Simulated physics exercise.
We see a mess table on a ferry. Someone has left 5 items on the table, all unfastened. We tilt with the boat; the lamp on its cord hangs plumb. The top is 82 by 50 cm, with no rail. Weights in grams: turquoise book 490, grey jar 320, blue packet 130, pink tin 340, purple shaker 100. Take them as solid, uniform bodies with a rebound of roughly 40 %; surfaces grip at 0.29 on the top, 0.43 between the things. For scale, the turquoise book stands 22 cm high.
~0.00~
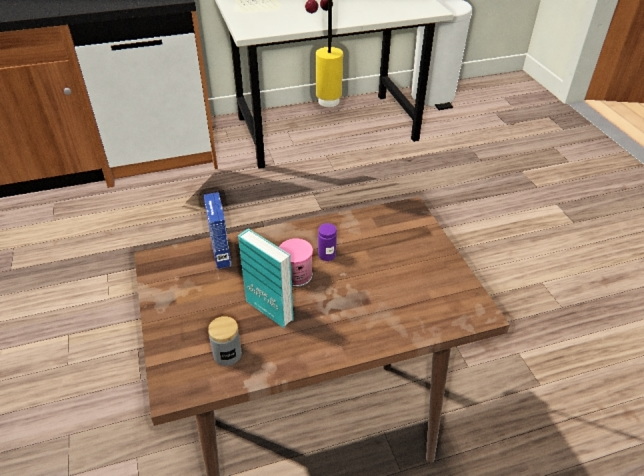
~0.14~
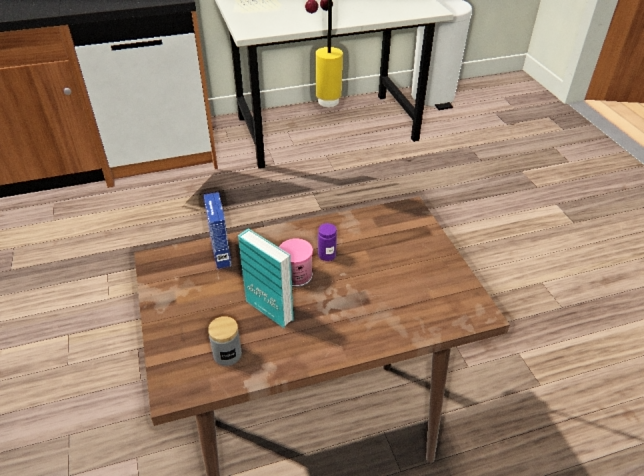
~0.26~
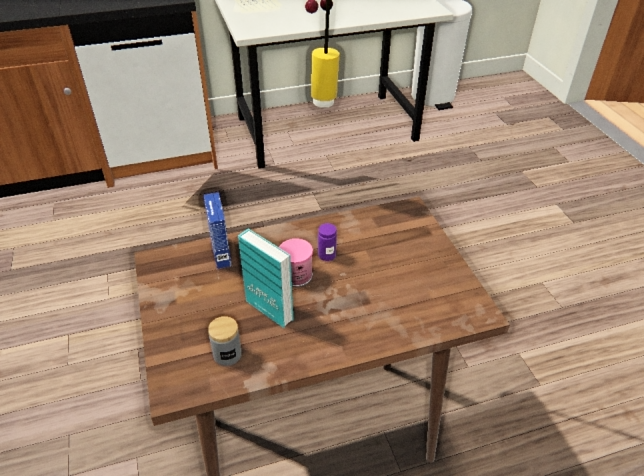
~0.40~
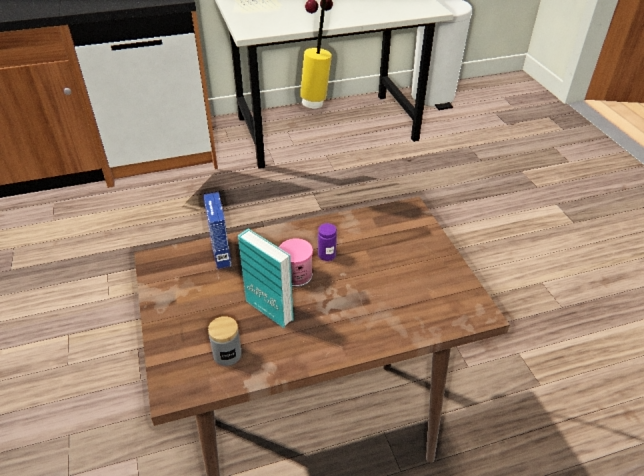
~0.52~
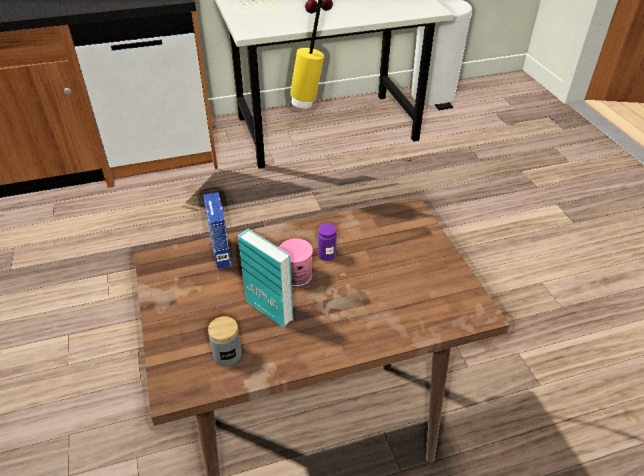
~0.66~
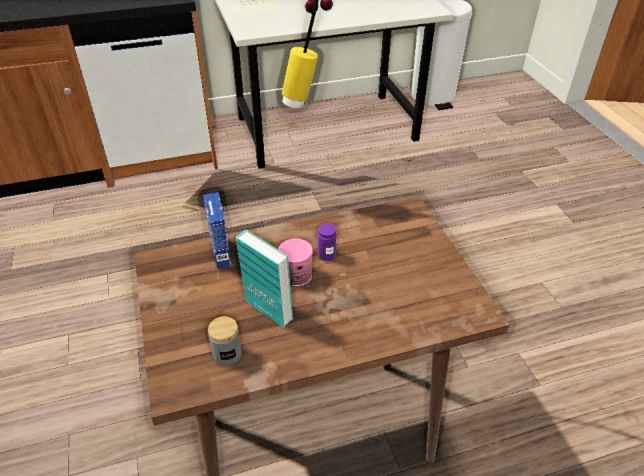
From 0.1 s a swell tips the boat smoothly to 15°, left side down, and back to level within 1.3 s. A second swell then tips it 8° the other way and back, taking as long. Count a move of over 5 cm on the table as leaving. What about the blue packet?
The blue packet leaves its spot.
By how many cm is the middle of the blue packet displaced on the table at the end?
Some 16 cm.
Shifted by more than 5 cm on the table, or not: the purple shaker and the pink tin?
The purple shaker keeps its place; the pink tin stays put.
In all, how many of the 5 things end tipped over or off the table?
2 of them.
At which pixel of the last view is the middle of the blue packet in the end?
Near (166, 258).
After 1.16 s, boat heeled 5°, left side down; blue packet 35° off its base near (198, 236); turquoise book 67° off its base; grey jar moved 5 cm.
After 1.46 s, boat level; blue packet on its side near (167, 258); turquoise book 69° off its base; grey jar moved 5 cm.
In the end (3.4 s), toppled on the table, turquoise book and blue packet; not toppled but over 5 cm from the start, grey jar; the other 2 under 5 cm from the start. At the end, from the last picture's camera, blue packet near (166, 258).
